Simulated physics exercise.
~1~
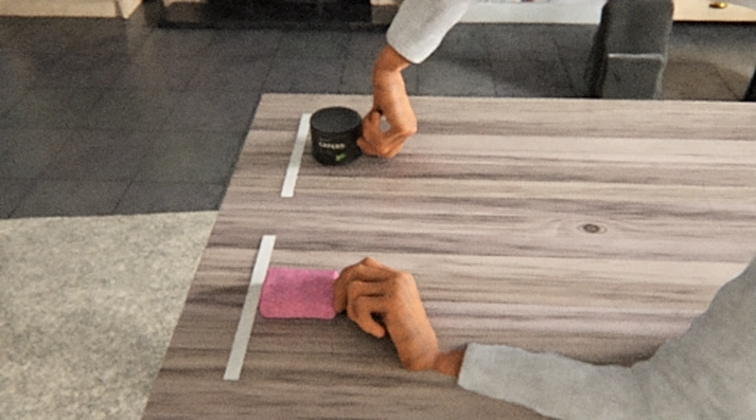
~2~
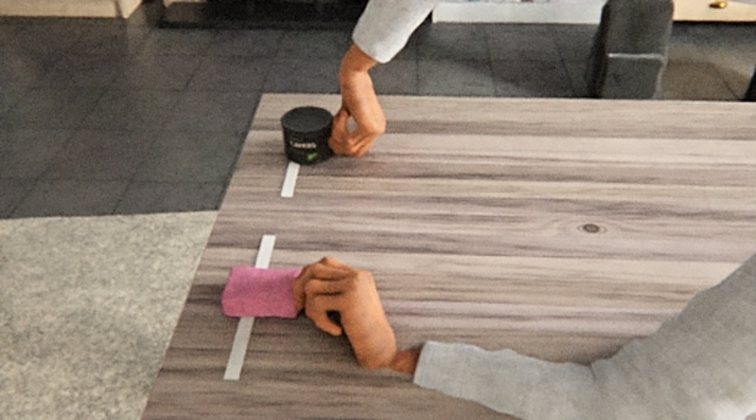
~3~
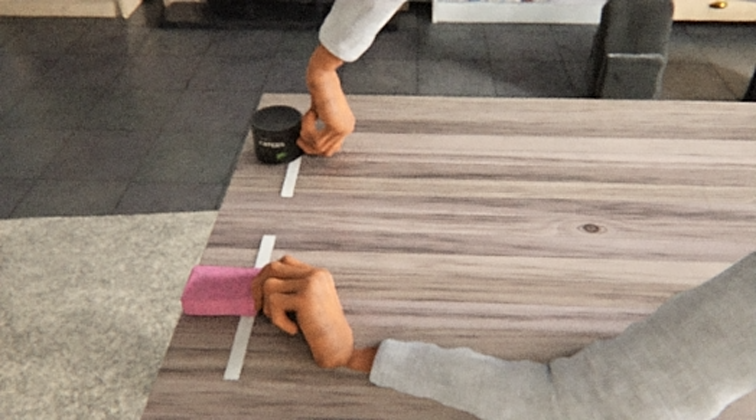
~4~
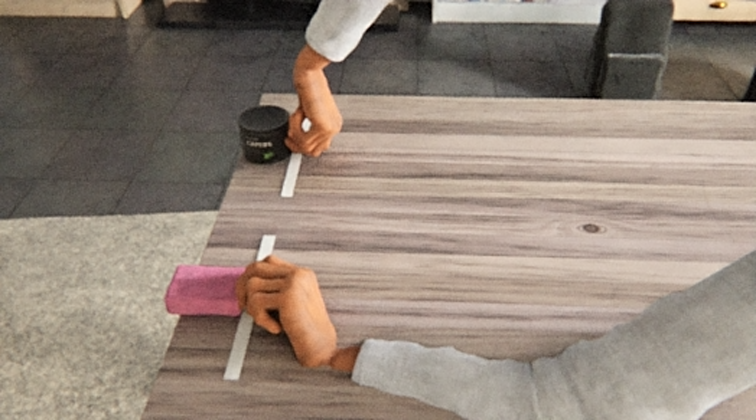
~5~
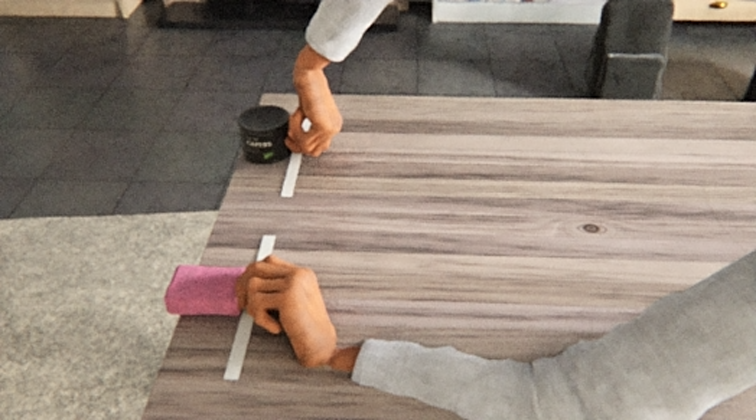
On a wooden table, two hands push a pink sponge and black tub left past tape strips, stopping at the edge.
